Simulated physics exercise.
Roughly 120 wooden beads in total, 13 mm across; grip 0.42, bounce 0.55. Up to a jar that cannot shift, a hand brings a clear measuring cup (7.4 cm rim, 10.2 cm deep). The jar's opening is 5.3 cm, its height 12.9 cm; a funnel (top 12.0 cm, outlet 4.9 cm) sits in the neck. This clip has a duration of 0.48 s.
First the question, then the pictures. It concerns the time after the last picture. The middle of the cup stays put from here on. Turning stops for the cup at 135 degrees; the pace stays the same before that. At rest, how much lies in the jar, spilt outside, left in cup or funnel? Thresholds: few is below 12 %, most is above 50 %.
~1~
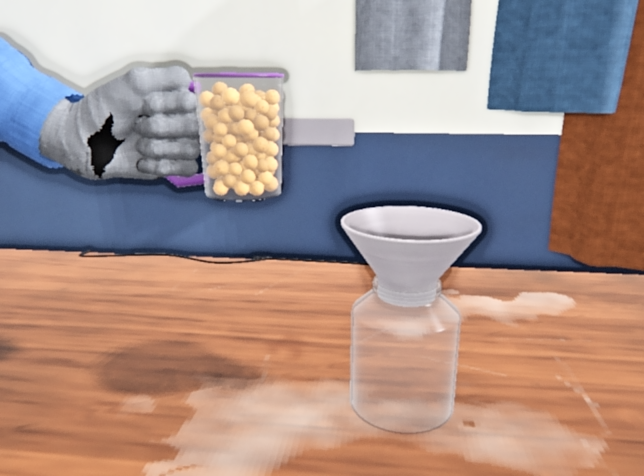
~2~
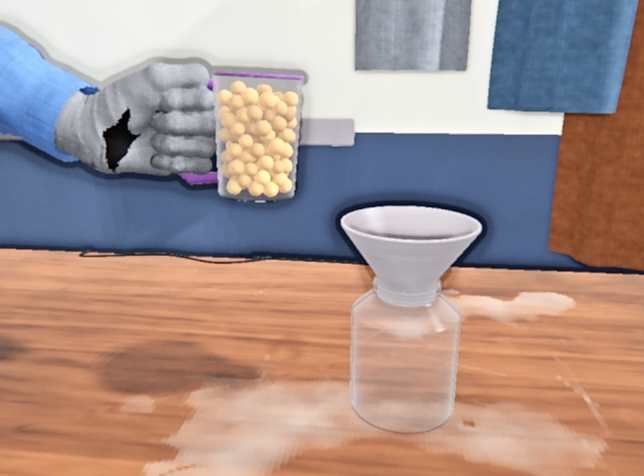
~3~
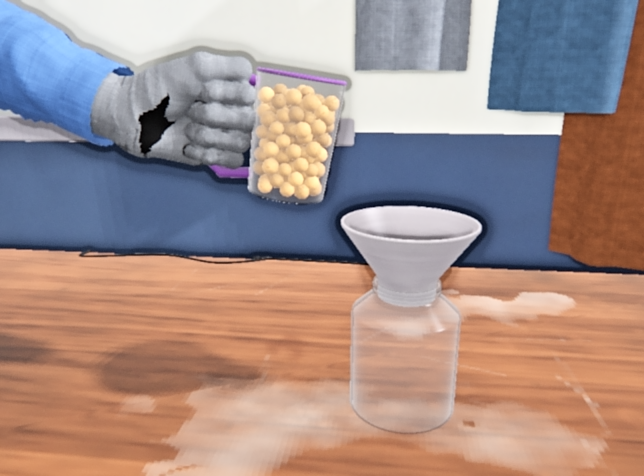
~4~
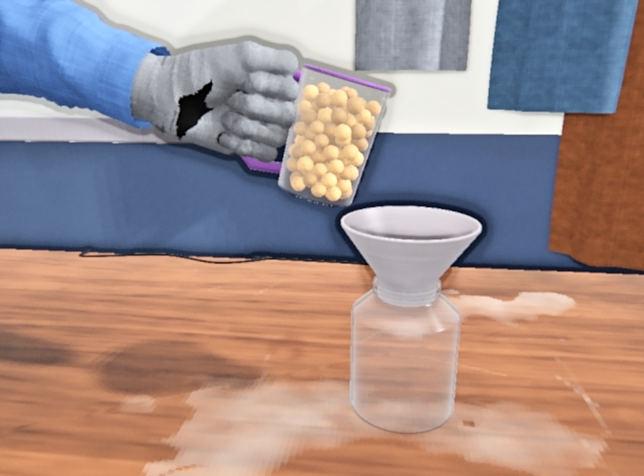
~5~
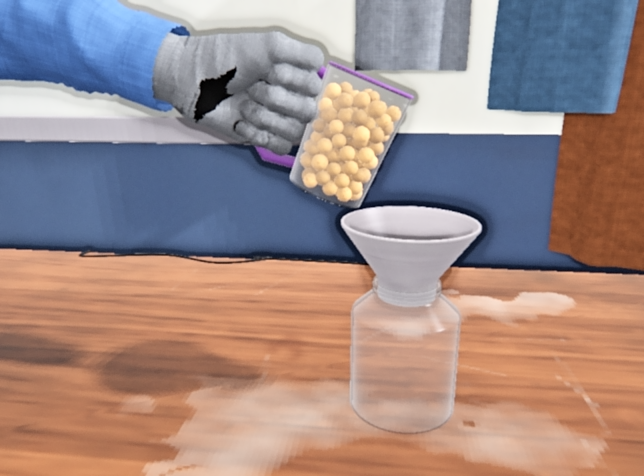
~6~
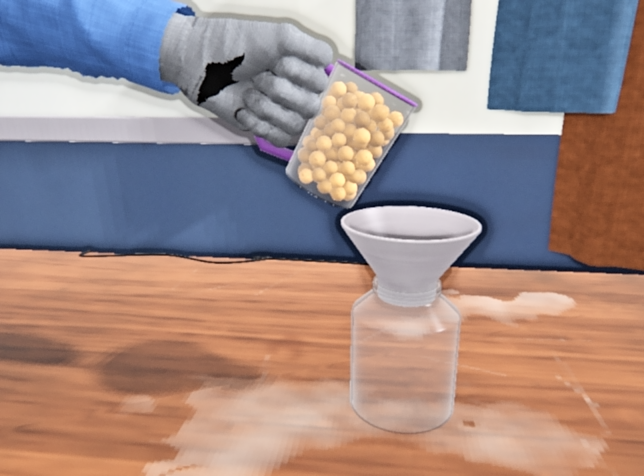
Jar: Most. Spilt: Few. Still above: Few.
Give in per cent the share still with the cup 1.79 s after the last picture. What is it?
Estimate: Some 0 %.
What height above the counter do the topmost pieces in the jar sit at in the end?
5.5 cm.
Then, 0.74 s after the last picture, tilt 78 degrees; the cup holds 100 %, the jar 0 %.
Then, 1.23 s after the last picture, tilt 112 degrees; the cup holds 65 %, the jar 20 %.
Then, 1.79 s after the last picture, tilt 135 degrees; the cup holds 0 %, the jar 100 %.
In the end, jar 100 %, spilt 0 %, still above 0 %.
